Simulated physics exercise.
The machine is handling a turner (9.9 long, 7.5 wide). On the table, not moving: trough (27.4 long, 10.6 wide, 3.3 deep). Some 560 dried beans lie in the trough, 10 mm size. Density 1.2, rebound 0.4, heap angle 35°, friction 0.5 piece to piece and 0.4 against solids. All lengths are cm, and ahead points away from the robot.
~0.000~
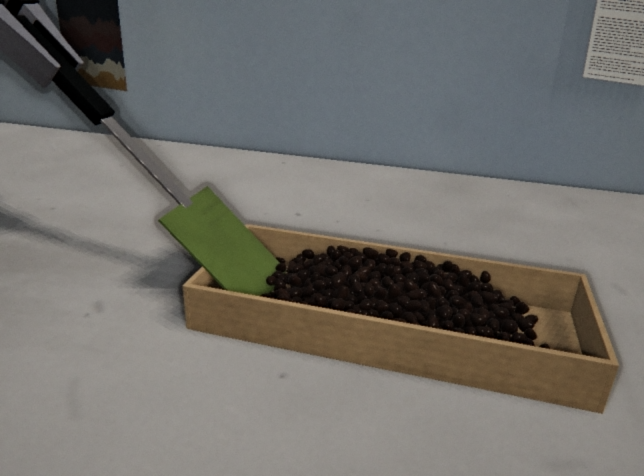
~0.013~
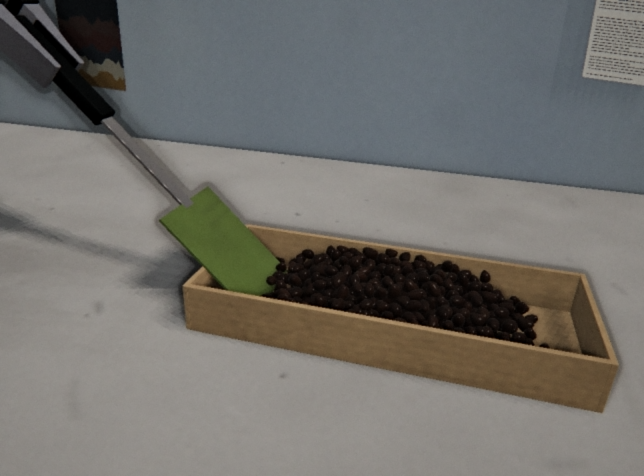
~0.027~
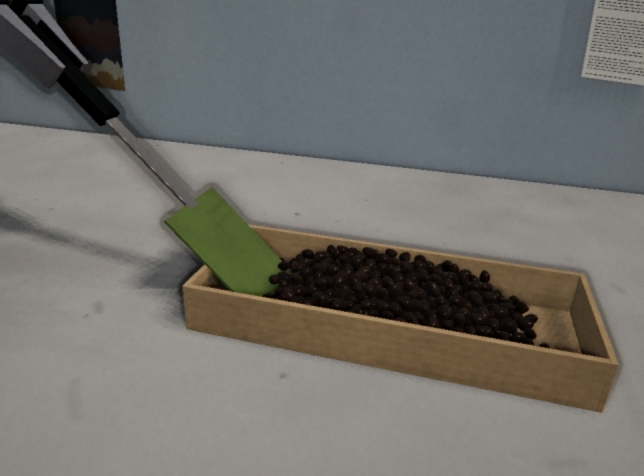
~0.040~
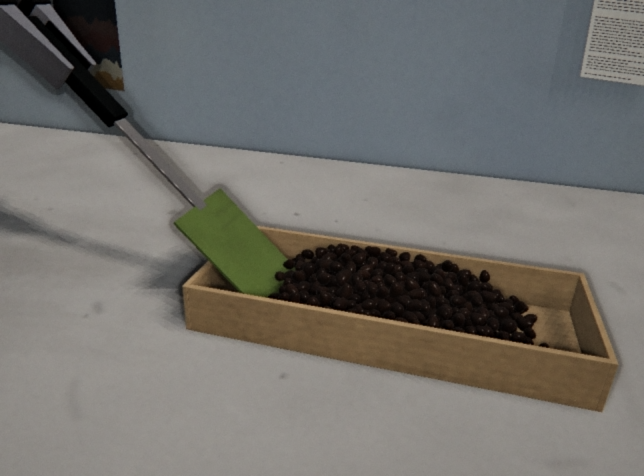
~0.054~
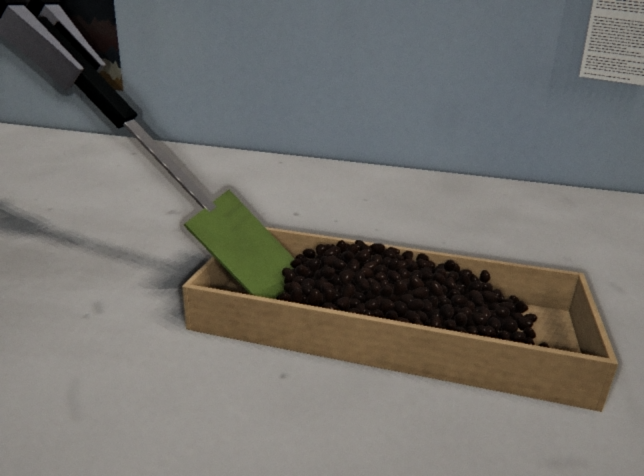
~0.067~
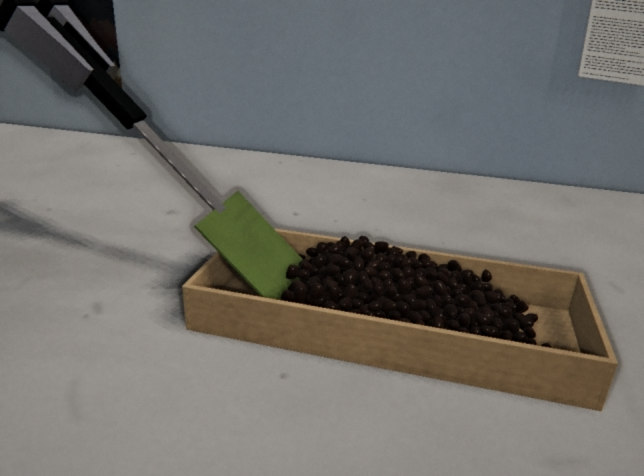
At the start, a robot-held turner with a green blade rests in the left end of a wooden trough, against a heap of dark beans. The blade then slides a short way right, pushing the nearest beans, and the heap's left side rises slightly while the trough stays still.
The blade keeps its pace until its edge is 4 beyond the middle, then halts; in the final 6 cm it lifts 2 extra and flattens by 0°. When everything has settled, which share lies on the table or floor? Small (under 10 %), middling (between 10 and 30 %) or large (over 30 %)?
Answer: Small; under 10 % of the dried beans finish on the table or floor.
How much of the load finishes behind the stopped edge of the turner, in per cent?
About 15 per cent.
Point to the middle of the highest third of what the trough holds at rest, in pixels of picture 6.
Around (509, 293).
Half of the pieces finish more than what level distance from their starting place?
About 6 cm.
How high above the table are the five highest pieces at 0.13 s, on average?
Roughly 5 cm.
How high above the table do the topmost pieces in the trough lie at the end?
Roughly 5.5 cm.
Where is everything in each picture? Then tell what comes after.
The first frame shows turner top edge at (185, 202), sloping 44°; upper third of the load around (386, 288), from x 245 to 545, top at y 250; 555 in the trough.
The second frame shows turner top edge at (185, 202), sloping 44°; upper third of the load around (386, 288), from x 245 to 545, top at y 250.
The third frame shows turner top edge at (190, 203), sloping 44°; upper third of the load around (384, 287), from x 245 to 545, top at y 250.
The fourth frame shows turner top edge at (198, 204), sloping 44°; upper third of the load around (382, 286), from x 245 to 545, top at y 250.
The fifth frame shows turner top edge at (208, 206), sloping 44°; upper third of the load around (379, 281), from x 245 to 545, top at y 245.
The sixth frame shows turner top edge at (218, 207), sloping 44°; upper third of the load around (379, 279), from x 245 to 545, top at y 240; 555 in the trough.
After 0.13 s, sloping 44°, highest piece 6 above the table; 555 in the trough.
After 0.19 s, sloping 44°, highest piece 6 above the table; 553 in the trough, 2 on the blade or in flight.
After 0.42 s, sloping 44°, highest piece 5 above the table; 523 in the trough, 26 on the table or floor, 6 on the blade or in flight.
After 1.47 s, sloping 44°, highest piece 5 above the table; 518 in the trough, 36 on the table or floor, 1 on the blade or in flight.
At rest, 518 in the trough, 36 on the table or floor, 1 on the blade or in flight. That is 6 % on the table or floor.
